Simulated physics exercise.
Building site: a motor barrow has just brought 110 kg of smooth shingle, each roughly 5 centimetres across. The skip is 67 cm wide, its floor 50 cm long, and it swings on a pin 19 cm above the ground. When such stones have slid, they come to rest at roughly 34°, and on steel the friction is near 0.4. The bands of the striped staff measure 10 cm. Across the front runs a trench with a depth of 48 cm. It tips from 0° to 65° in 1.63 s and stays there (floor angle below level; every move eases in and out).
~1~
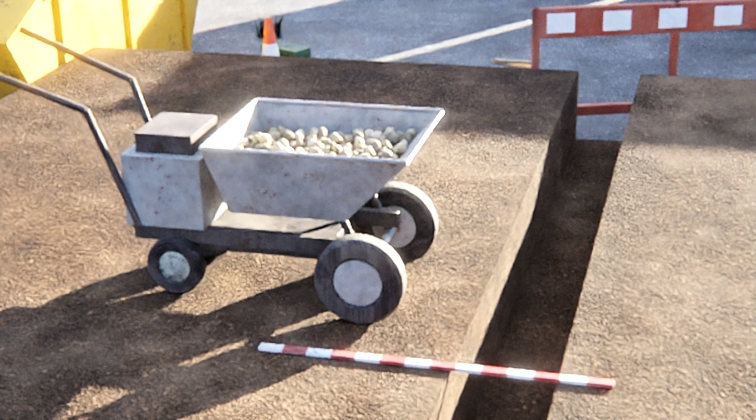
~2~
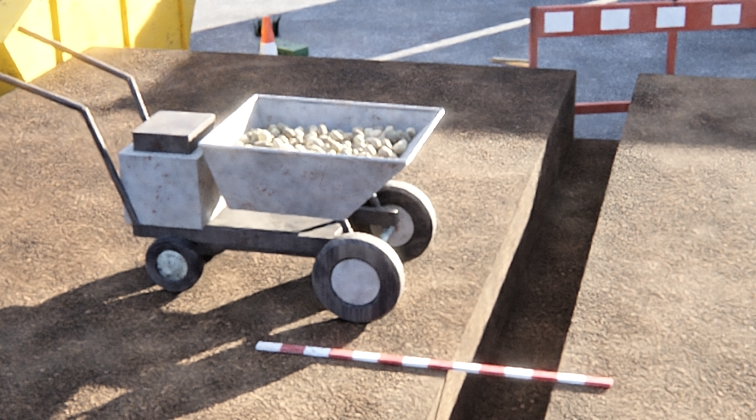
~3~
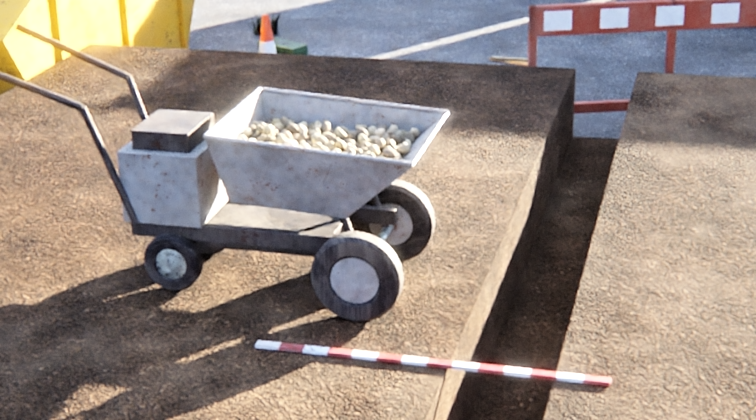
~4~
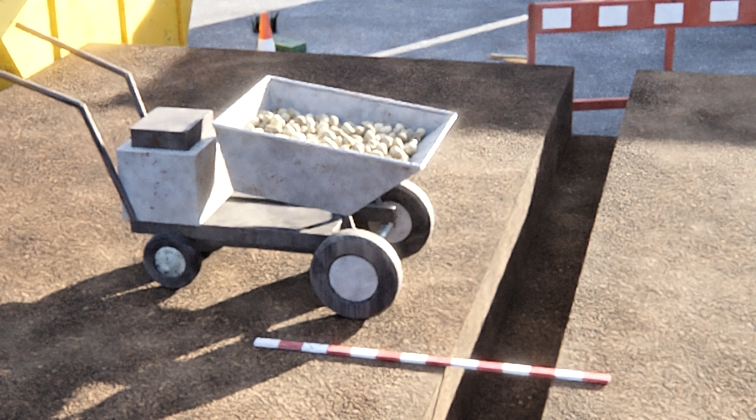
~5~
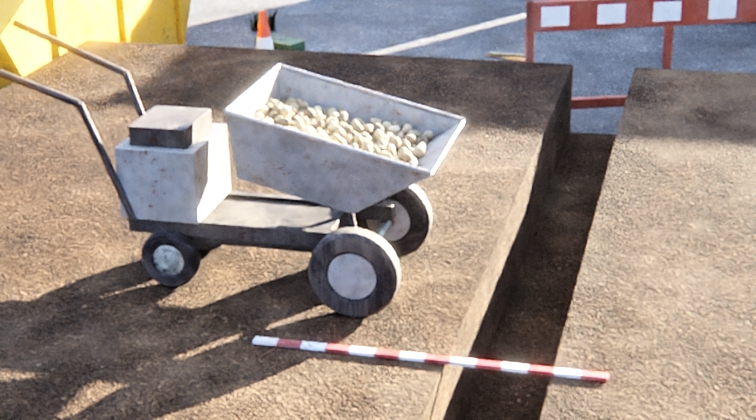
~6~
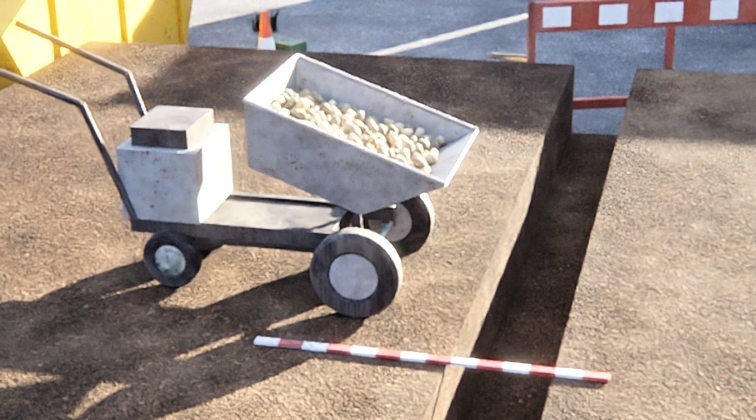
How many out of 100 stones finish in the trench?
About 82 of them.
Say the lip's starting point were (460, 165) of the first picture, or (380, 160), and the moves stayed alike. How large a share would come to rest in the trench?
Roughly 25 percent for the first, and 100 percent for the second.
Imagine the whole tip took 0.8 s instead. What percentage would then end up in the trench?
Close to 65 percent, then.
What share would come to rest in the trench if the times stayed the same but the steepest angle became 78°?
In that case around 90 percent.
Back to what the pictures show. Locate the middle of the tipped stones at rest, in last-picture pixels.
I'd point to around (541, 384).
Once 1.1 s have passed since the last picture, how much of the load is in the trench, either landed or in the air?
I'd put it near 45 per cent.
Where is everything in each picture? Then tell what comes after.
In the first frame, lip at (407, 163), floor tilted 0°, highest stones at (321, 140).
In the second frame, the skip is at 1°, its lip at (407, 163); the top of the load is at (321, 138).
In the third frame, the skip is at 4°, its lip at (413, 165); the top of the load is at (303, 132).
In the fourth frame, the skip is at 8°, its lip at (421, 168); the top of the load is at (282, 121).
In the fifth frame, lip at (432, 174), floor tilted 14°, highest stones at (278, 111).
In the sixth frame, the skip is at 20°, its lip at (446, 185); the top of the load is at (290, 101).
Then, 0.6 s after the last picture the floor is at 55°, 100 % in the skip; the foremost stones are at (499, 217).
Then, 1.1 s after the last picture the floor is at 65°, 48 % in the skip, 43 % in the trench, 9 % past the trench; the foremost stones are at (625, 306).
Then, 1.5 s after the last picture the floor is at 65°, 18 % in the skip, 64 % in the trench, 18 % past the trench; the foremost stones are at (702, 296).
Then, 3.4 s after the last picture the floor is at 65°, 0 % in the skip, 82 % in the trench, 18 % past the trench; the foremost stones are past the picture's edge.
